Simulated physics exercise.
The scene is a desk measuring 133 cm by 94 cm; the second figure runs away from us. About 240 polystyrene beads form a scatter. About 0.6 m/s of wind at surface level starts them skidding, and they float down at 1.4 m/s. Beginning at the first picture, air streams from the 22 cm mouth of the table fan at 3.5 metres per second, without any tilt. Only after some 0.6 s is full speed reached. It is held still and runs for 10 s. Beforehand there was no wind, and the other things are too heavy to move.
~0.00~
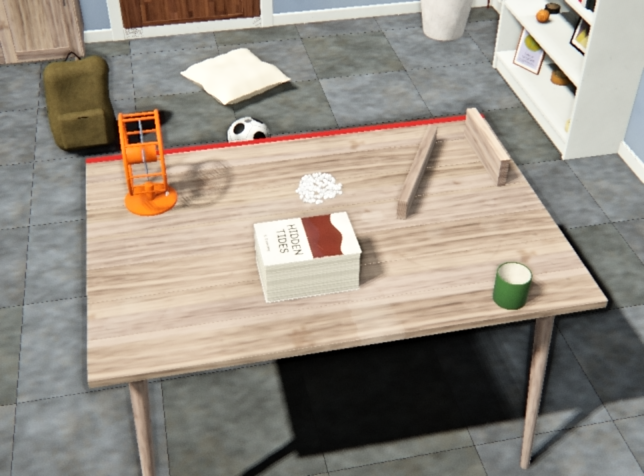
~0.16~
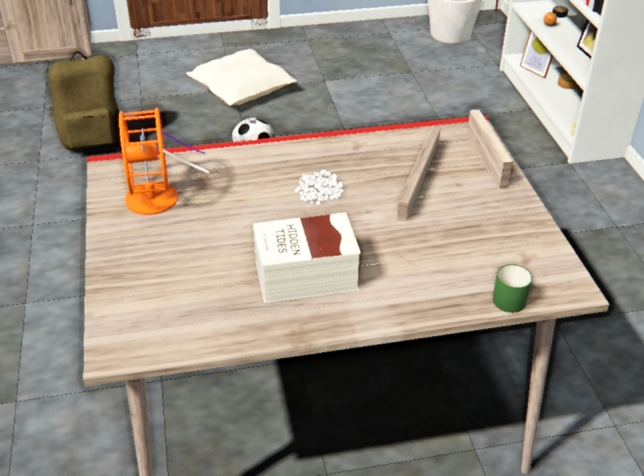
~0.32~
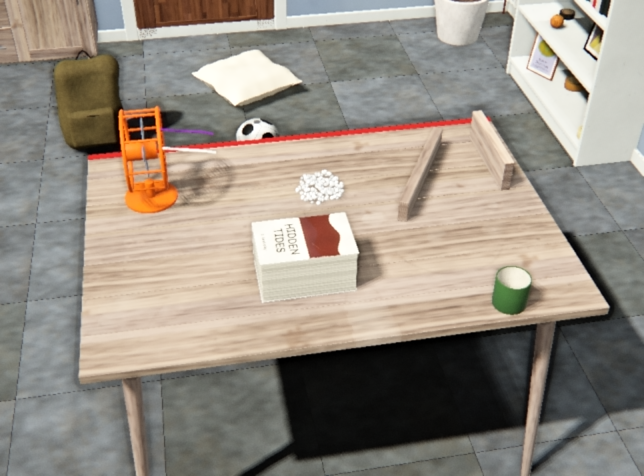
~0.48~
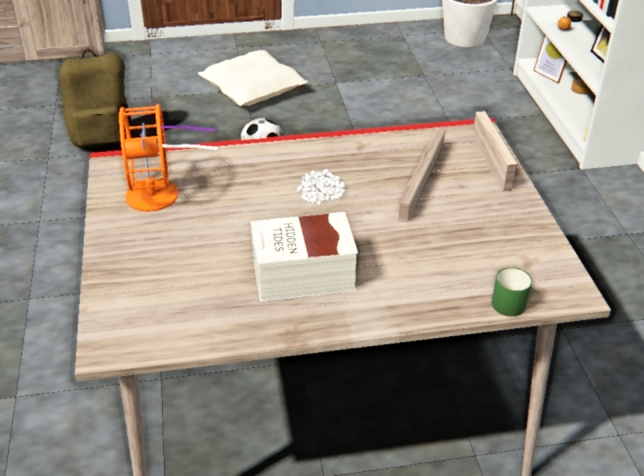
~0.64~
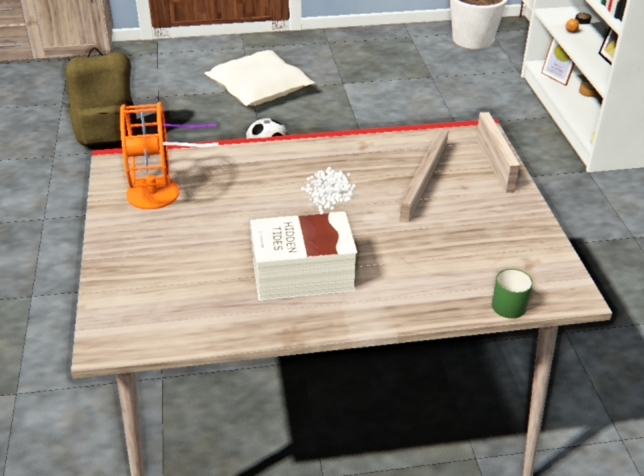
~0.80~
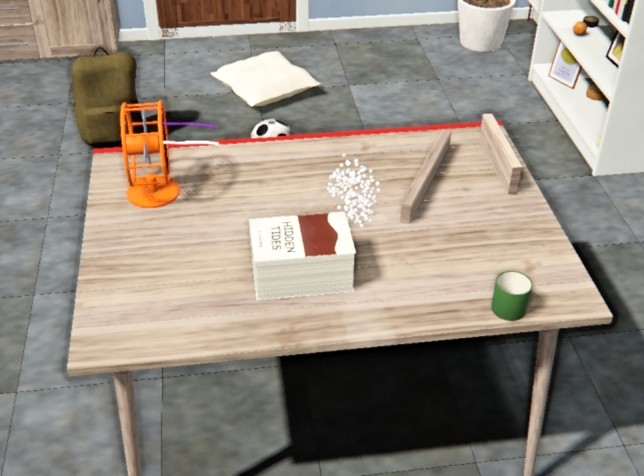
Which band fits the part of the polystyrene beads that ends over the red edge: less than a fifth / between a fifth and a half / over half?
The part past that edge will land between fifth and half.
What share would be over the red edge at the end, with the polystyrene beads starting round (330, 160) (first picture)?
100 per cent.
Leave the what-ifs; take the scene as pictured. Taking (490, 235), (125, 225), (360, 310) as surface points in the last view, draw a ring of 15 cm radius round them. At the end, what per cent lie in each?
Taking the spots one by one, around 3 %, 0 % and 10 %.
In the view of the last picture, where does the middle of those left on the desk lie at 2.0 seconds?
Somewhere about (399, 259), I'd say.
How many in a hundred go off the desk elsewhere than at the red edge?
The share is about 10 %.
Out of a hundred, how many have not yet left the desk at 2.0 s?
Estimate: Around 60 percent.
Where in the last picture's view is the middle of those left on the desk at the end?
Centre: Roughly (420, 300).
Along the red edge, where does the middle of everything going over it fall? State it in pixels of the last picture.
About (457, 124).
After 2.0 s, 61 % are on the move or not yet settled, 35 % are over the red edge; the middle of those still in play is near (399, 259).
After 3.2 s, 51 % are on the move or not yet settled, 38 % are over the red edge; the middle of those still in play is near (423, 294).
After 5.5 s, 49 % are on the move or not yet settled, 38 % are over the red edge; the middle of those still in play is near (419, 298).
After 10.0 s, at the end, 38 % are over the red edge; the middle of those still in play is near (420, 300).
